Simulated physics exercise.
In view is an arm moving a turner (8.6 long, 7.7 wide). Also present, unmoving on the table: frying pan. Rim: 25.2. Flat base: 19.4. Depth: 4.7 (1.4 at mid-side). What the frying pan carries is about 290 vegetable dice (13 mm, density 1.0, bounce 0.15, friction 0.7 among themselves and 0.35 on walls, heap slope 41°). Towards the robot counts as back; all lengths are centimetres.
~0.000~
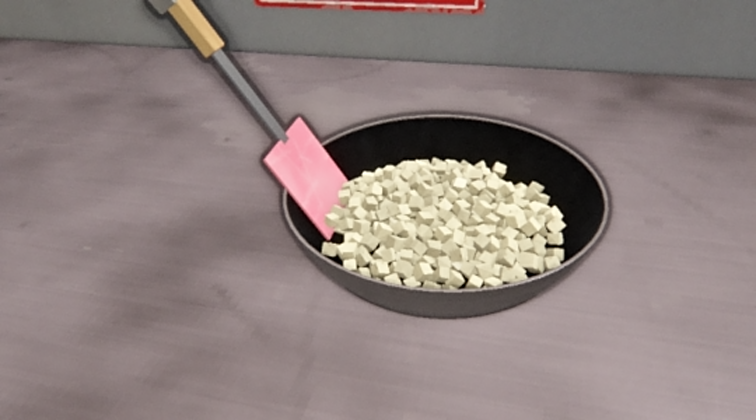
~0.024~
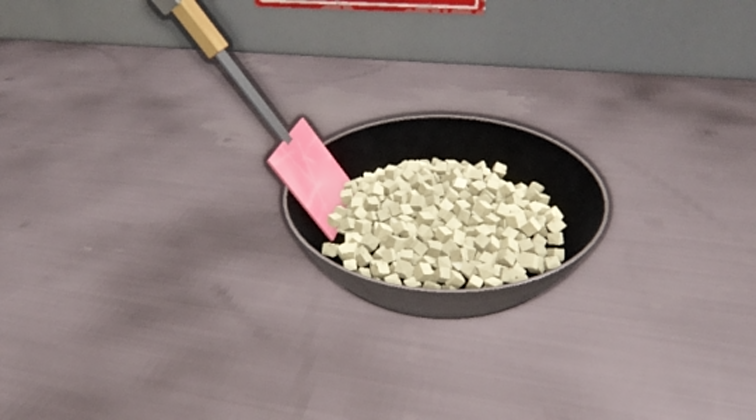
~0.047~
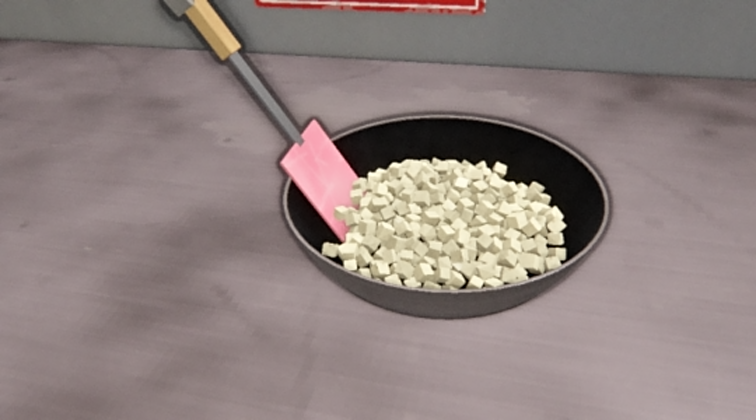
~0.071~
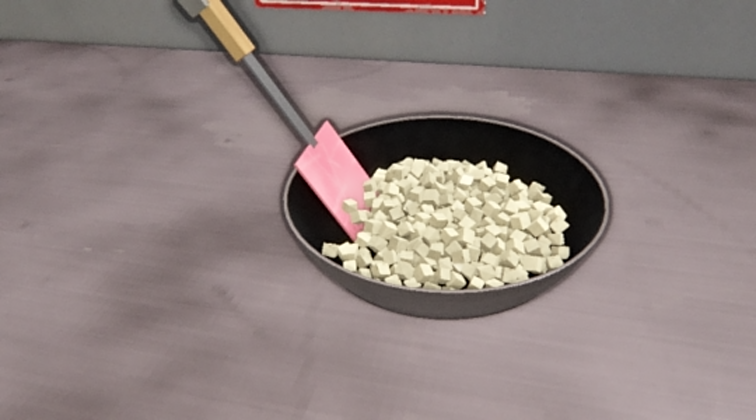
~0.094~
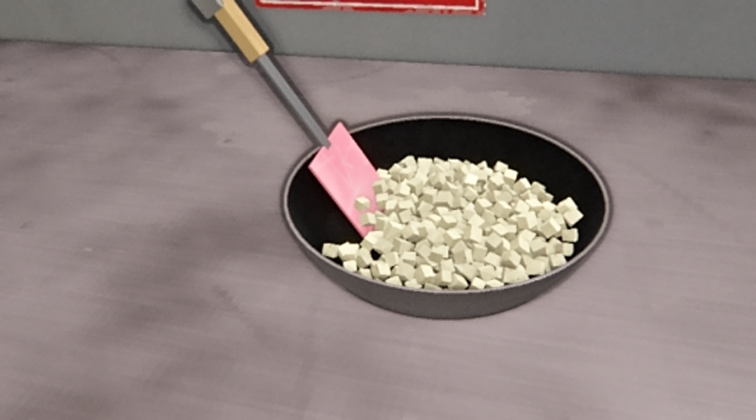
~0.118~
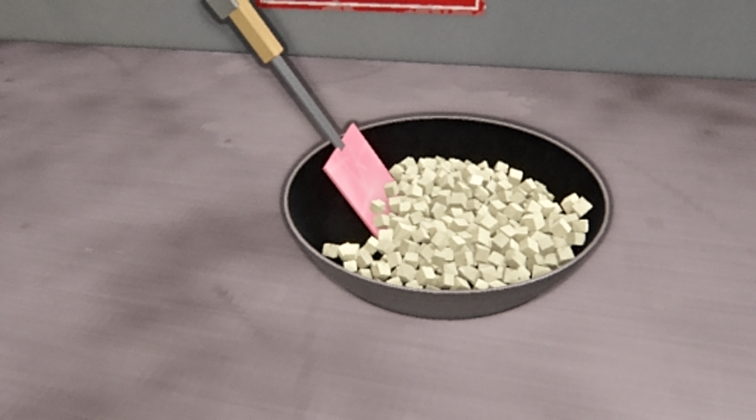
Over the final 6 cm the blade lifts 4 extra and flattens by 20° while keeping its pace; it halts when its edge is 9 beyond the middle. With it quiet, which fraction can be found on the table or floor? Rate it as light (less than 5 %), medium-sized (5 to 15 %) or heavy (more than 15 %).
Rated medium-sized.
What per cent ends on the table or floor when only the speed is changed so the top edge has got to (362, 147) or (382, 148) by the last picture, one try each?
Try one roughly 10 per cent; try two roughly 20 per cent.
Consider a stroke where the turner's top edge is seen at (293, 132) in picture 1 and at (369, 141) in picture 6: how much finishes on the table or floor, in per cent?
Off the vessel, on the table or floor: Some 25 percent.
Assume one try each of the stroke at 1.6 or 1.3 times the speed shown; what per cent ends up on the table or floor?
Roughly 20 per cent on the first try and 15 per cent on the second.
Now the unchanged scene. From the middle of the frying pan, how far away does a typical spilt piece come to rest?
Roughly 18 centimetres.
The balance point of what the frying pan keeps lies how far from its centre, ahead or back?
Some 4.5 cm ahead of the centre.
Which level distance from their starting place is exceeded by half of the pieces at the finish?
Somewhere near 5 centimetres, I reckon.
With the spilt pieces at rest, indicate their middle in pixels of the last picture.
Around pixel (647, 247).
After 0.21 s, sloping 57°, highest piece 6 above the table; 293 in the frying pan.
After 0.31 s, sloping 48°, highest piece 7 above the table; 291 in the frying pan, 1 on the table or floor, 1 on the blade or in flight.
After 0.56 s, sloping 37°, highest piece 7 above the table; 267 in the frying pan, 24 on the table or floor, 2 on the blade or in flight.
After 1.61 s, sloping 37°, highest piece 7 above the table; 267 in the frying pan, 26 on the table or floor.
At rest, 267 in the frying pan, 26 on the table or floor. That is 9 % on the table or floor.
